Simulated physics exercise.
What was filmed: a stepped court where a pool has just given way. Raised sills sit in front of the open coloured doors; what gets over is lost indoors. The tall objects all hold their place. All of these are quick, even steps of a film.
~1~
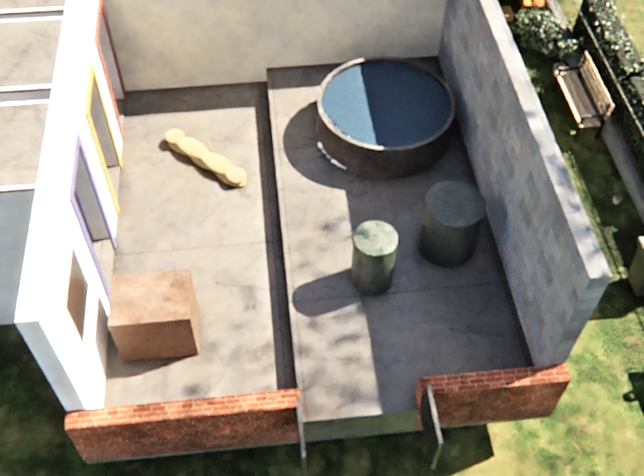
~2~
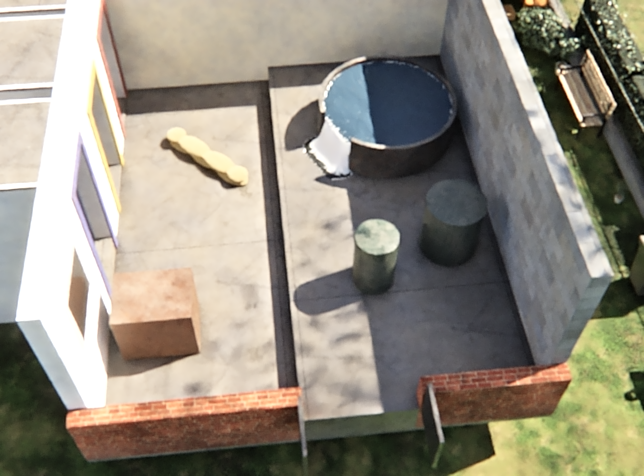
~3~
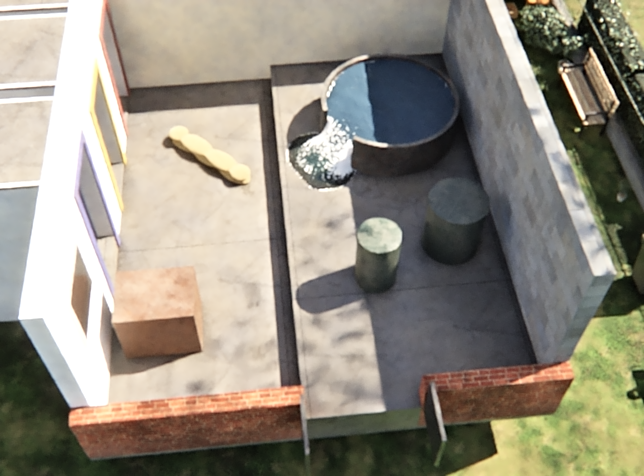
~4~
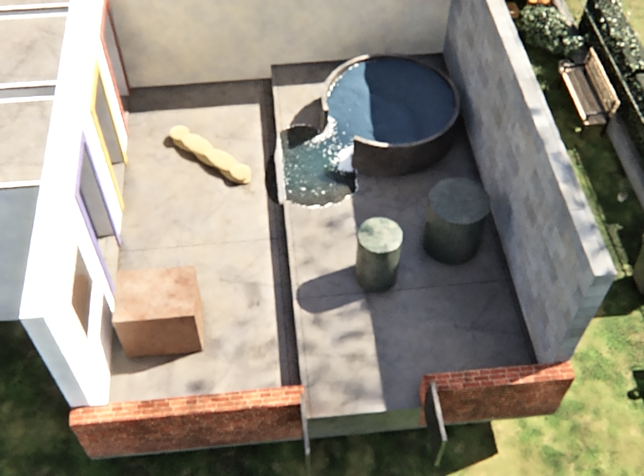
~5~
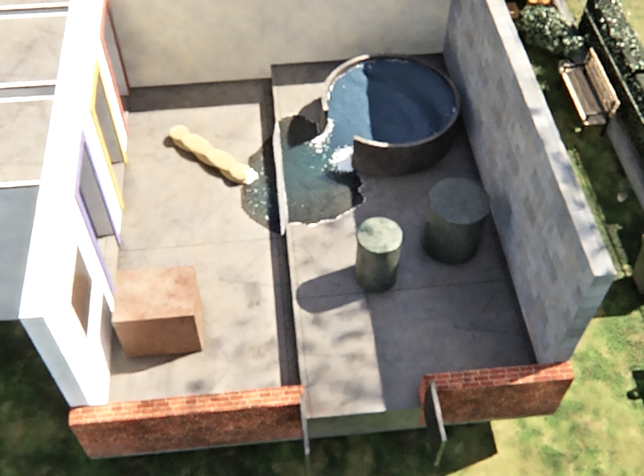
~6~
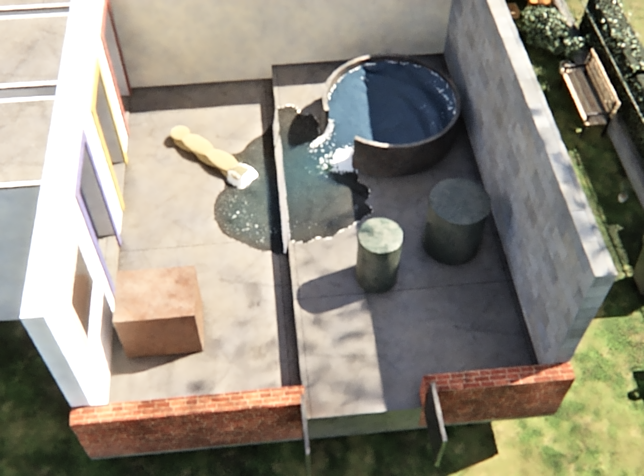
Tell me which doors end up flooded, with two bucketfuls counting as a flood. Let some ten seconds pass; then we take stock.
Here is how it goes: The blue door escapes flooding; the red door ends up flooded; the yellow door escapes flooding.
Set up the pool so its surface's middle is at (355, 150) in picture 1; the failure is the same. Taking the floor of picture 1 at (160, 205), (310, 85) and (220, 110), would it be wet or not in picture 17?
Soaked, spared, spared.
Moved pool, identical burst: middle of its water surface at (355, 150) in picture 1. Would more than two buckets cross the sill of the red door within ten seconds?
Short version: The red one ends up past the threshold.
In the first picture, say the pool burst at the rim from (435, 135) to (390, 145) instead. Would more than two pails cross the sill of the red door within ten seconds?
I reckon red door sits short of it.
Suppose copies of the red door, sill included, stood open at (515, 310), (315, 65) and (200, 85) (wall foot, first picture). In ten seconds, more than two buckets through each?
Taken in sequence, they go: Not exceeded, not exceeded, exceeded.
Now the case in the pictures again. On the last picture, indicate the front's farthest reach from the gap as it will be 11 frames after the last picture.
I'd say at around (110, 380).
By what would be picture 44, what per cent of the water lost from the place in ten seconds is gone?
It comes to around 50 per cent.
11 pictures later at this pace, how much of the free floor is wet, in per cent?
45 %, roughly.
A moment on, water covers 30 % of the floor; the blue door wet at the sill, nothing in, the red door not reached, the yellow door not reached.
Next, water covers 45 % of the floor; the blue door wet at the sill, nothing in, the red door not reached, the yellow door wet at the sill, nothing in.
Then, water covers 50 % of the floor; the blue door wet at the sill, nothing in, the red door under two buckets in, the yellow door wet at the sill, nothing in.
Later, water covers 55 % of the floor; the blue door wet at the sill, nothing in, the red door over two buckets in, the yellow door wet at the sill, nothing in.
In the end, water covers 55 % of the floor; the blue door wet at the sill, nothing in, the red door far over two buckets in, the yellow door under two buckets in.
